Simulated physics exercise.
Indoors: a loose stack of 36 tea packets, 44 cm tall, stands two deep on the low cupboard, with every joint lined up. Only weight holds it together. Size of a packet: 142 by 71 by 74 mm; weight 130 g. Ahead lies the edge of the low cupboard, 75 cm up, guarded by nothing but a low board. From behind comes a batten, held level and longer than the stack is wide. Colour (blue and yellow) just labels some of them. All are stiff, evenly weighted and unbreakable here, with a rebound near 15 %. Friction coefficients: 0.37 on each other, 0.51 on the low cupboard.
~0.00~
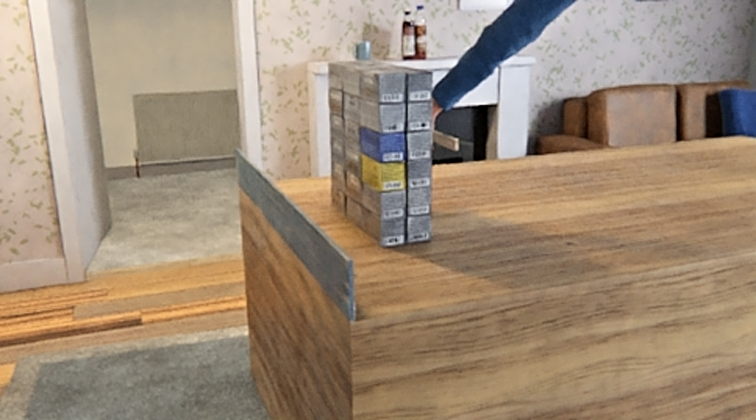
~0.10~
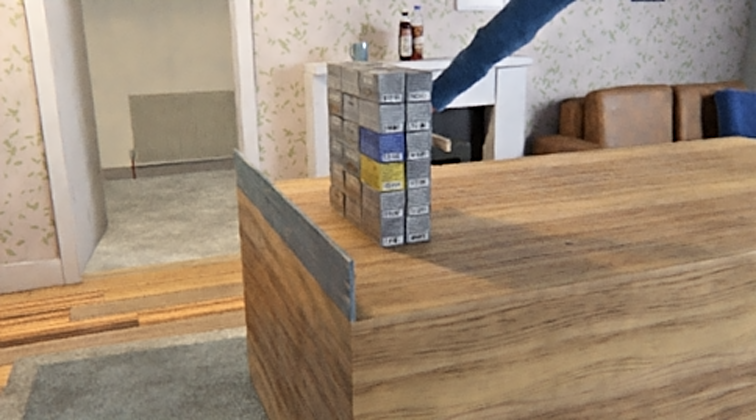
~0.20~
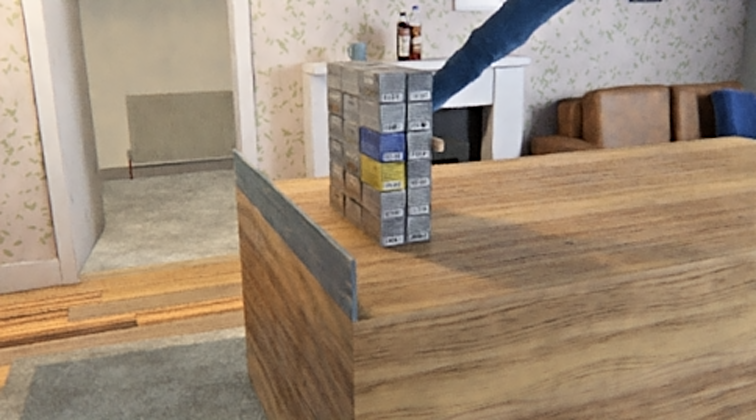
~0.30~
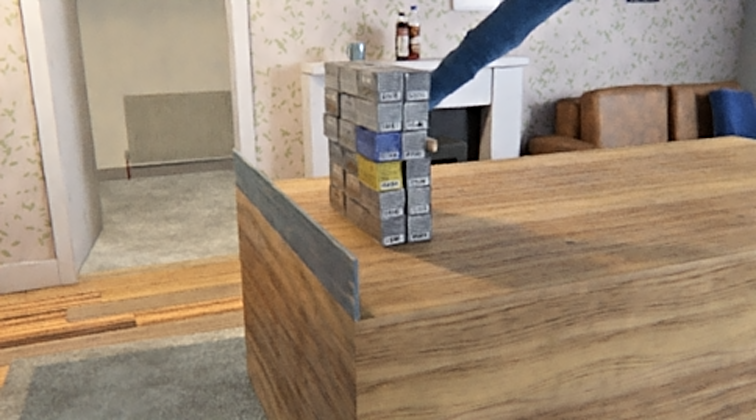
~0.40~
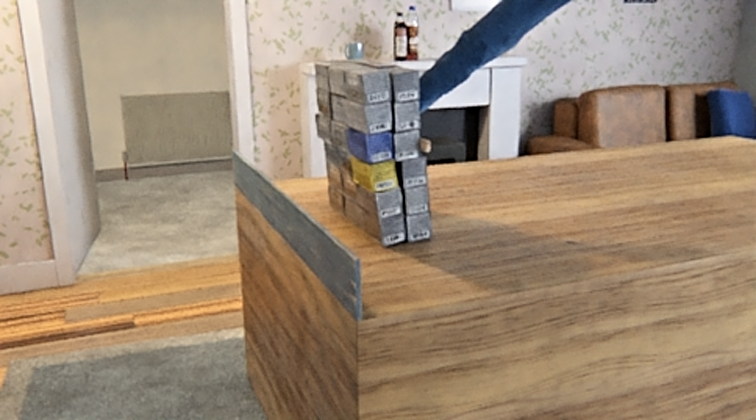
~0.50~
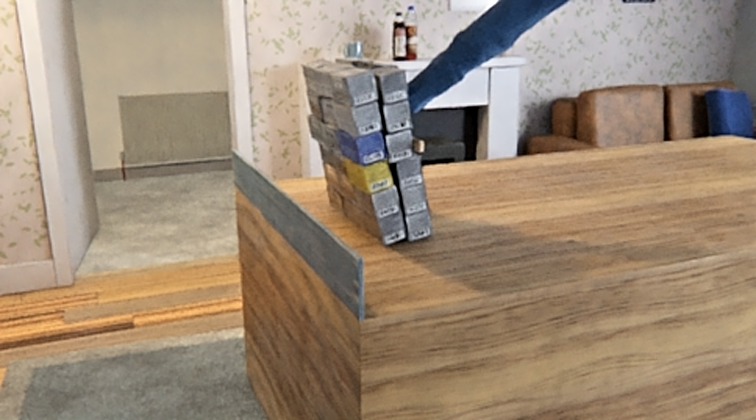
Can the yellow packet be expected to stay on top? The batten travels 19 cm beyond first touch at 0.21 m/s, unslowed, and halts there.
The yellow packet stays up there.
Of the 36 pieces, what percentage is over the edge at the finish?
Near 30 per cent.
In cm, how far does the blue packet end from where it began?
Moved: Blue 106.
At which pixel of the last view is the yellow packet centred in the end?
Near (311, 233).
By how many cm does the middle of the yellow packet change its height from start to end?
It ends some 15 cm lower.
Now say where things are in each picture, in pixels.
In the first frame (each place is the centre of the face we see best; the camera moves round a little), batten (456, 145) 46 mm from the stack; yellow packet (393, 177); blue packet (393, 148); all in place.
Batten (448, 146) 25 mm from the stack; yellow packet (392, 177), in the second frame.
Batten (441, 146) 4 mm from the stack; yellow packet (393, 176), in the third frame.
Batten (435, 146) 17 mm in; yellow packet (390, 176) moved 11 mm; blue packet (389, 147) moved 14 mm; 19 have shifted, in the fourth frame.
Batten (428, 147) 38 mm in; yellow packet (384, 176) tilted 7°; blue packet (380, 148) tilted 7°; steepest lean 7°, the packet at (377, 88); 30 have shifted, in the fifth frame.
Batten (422, 147) 59 mm in; yellow packet (378, 176) tilted 13°; blue packet (372, 149) tilted 13°; steepest lean 13°, the packet at (368, 119); 30 have shifted, in the sixth frame.
By 0.68 s, none of the 36 packets over the edge, 30 disturbed; yellow packet tilted 28°; blue packet tilted 28°.
By 0.90 s, none of the 36 packets over the edge, 30 disturbed; yellow packet tilted 71°, 11 cm lower; blue packet tilted 73°, 9 cm lower.
By 1.34 s, 8 of the 36 packets over the edge; yellow packet on its side; blue packet upside down.
When it is over (1.9 s), 11 of the 36 packets over the edge; yellow packet on its side; blue packet 97 cm lower. In pixels of the last frame, middles, yellow packet near (311, 234).
